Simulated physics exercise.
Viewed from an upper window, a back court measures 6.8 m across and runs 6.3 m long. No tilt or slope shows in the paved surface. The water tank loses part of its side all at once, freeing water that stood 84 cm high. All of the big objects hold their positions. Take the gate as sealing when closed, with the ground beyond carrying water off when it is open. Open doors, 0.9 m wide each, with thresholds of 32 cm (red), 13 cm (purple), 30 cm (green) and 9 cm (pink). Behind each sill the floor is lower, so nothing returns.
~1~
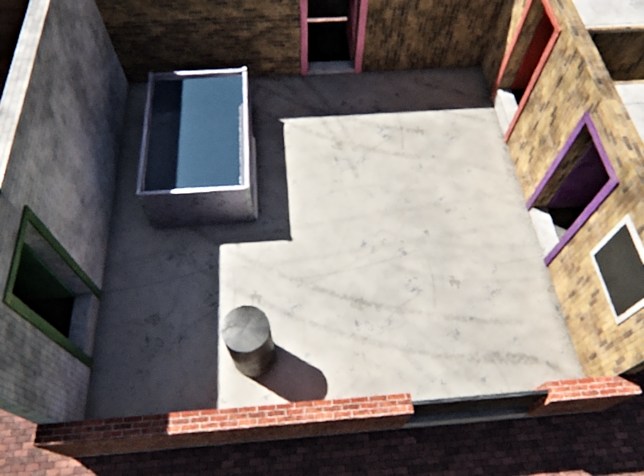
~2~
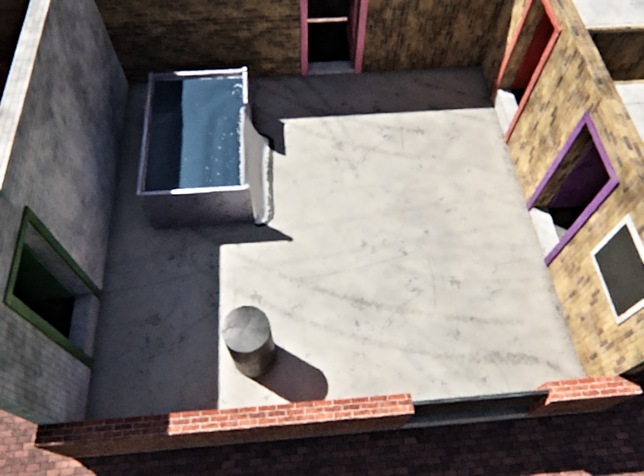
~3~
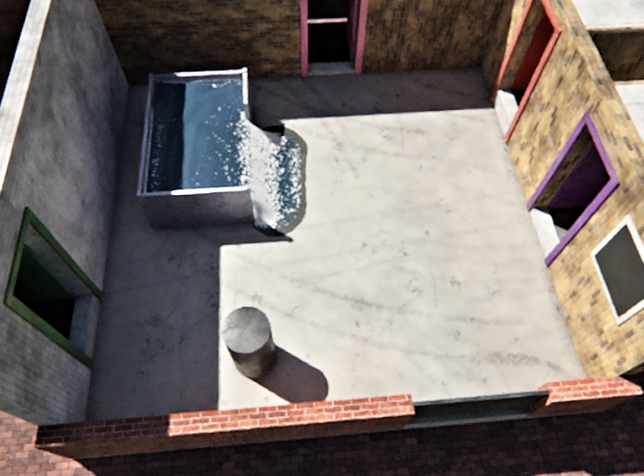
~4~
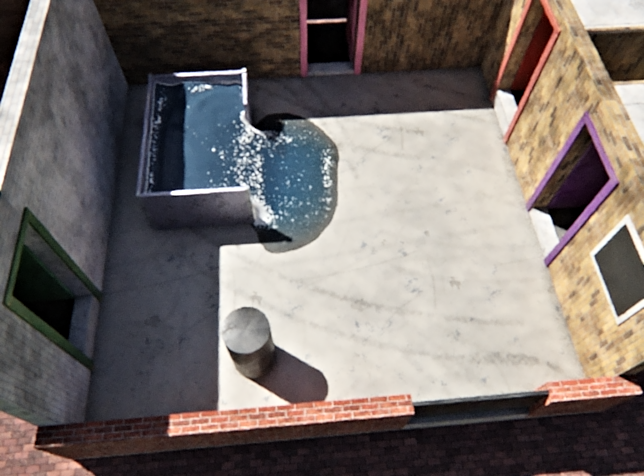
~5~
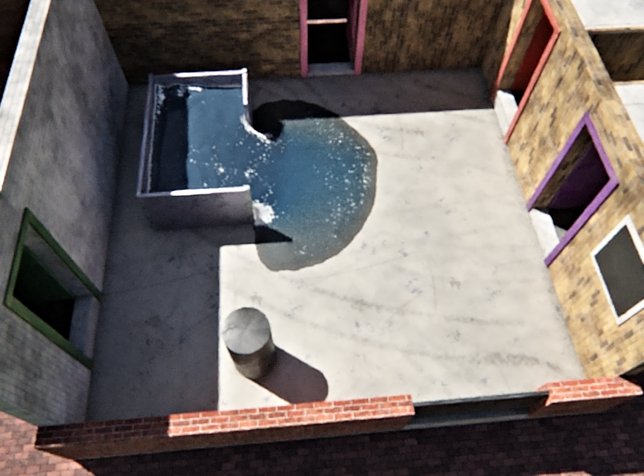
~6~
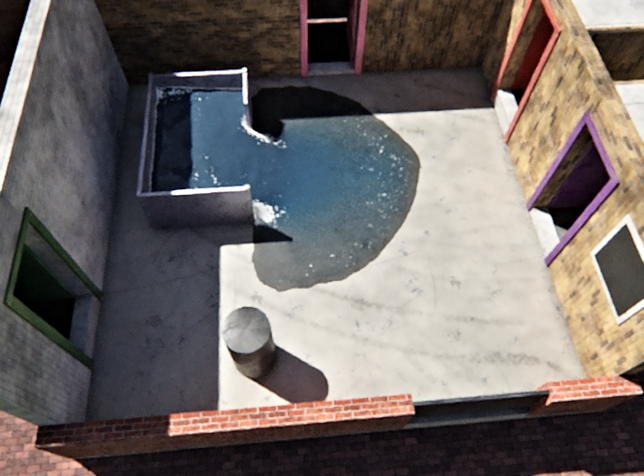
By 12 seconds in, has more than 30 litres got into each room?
As I see it, red door: Short; purple door: Surplus; green door: Short; pink door: Short.
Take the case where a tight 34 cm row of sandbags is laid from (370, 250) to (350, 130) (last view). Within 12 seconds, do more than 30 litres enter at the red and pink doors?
Red within the limit, pink exceeded.
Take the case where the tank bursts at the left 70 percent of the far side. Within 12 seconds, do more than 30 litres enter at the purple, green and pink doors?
Note: Purple short of the mark, green short of the mark, pink short of the mark.
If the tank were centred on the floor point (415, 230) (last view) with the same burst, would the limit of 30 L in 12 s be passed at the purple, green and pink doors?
At the purple door the limit is surpassed, at the green door not exceeded, at the pink door not exceeded.
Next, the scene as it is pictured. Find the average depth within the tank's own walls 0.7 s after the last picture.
Around 40 cm on average.
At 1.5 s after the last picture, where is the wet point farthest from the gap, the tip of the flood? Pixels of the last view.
Near (568, 352).
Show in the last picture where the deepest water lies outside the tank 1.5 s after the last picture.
Roughly (477, 73).
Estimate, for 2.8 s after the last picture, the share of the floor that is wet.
Wet share: About 60 %.
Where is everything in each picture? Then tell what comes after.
The first picture shows still water, 84 cm deep, in the water tank at (197, 130).
In the second picture, water pours out at (248, 165) and has run 0.9 m, to (266, 220); typically 11 cm deep outside, 84 cm at the water tank's back.
In the third picture, the front is at (286, 131), 1.2 m from the gap at (249, 168); 1.6 m2 of floor is under water; 78 cm left at the back of the water tank.
In the fourth picture, the front is at (330, 145), 1.6 m from the gap at (249, 170); 3.1 m2 of floor is under water; 73 cm left at the back of the water tank.
In the fifth picture, water pours out at (249, 171) and has run 2.1 m, to (369, 151); typically 8 cm deep outside, 72 cm at the water tank's back.
In the sixth picture, water pours out at (249, 170) and has run 2.8 m, to (411, 153); typically 6 cm deep outside, 64 cm at the water tank's back.
Then, 0.7 s after the last picture water covers 50 % of the floor and is deepest (36 cm) near (258, 203); red door 12 cm at the sill, 0 L in, purple door 2 cm at the sill, 0 L in, green door not reached, pink door 8 cm at the sill, 0 L in.
Then, 1.5 s after the last picture water covers 60 % of the floor and is deepest (43 cm) near (477, 73); red door 29 cm at the sill, 0 L in, purple door 27 cm at the sill, 45 L in, green door not reached, pink door 3 cm at the sill, 0 L in.
Then, 2.8 s after the last picture water covers 60 % of the floor and is deepest (30 cm) near (577, 377); red door 21 cm at the sill, 0 L in, purple door 18 cm at the sill, 101 L in, green door not reached, pink door 1 cm at the sill, 0 L in.
Then, 6.3 s after the last picture water covers 90 % of the floor and is deepest (14 cm) near (129, 91); red door 8 cm at the sill, 0 L in, purple door 10 cm at the sill, 113 L in, green door not reached, pink door 7 cm at the sill, 3 L in.
Then, 11.3 s after the last picture water covers 95 % of the floor and is deepest (16 cm) near (138, 91); red door 5 cm at the sill, 0 L in, purple door 6 cm at the sill, 113 L in, green door 10 cm at the sill, 0 L in, pink door 6 cm at the sill, 3 L in.
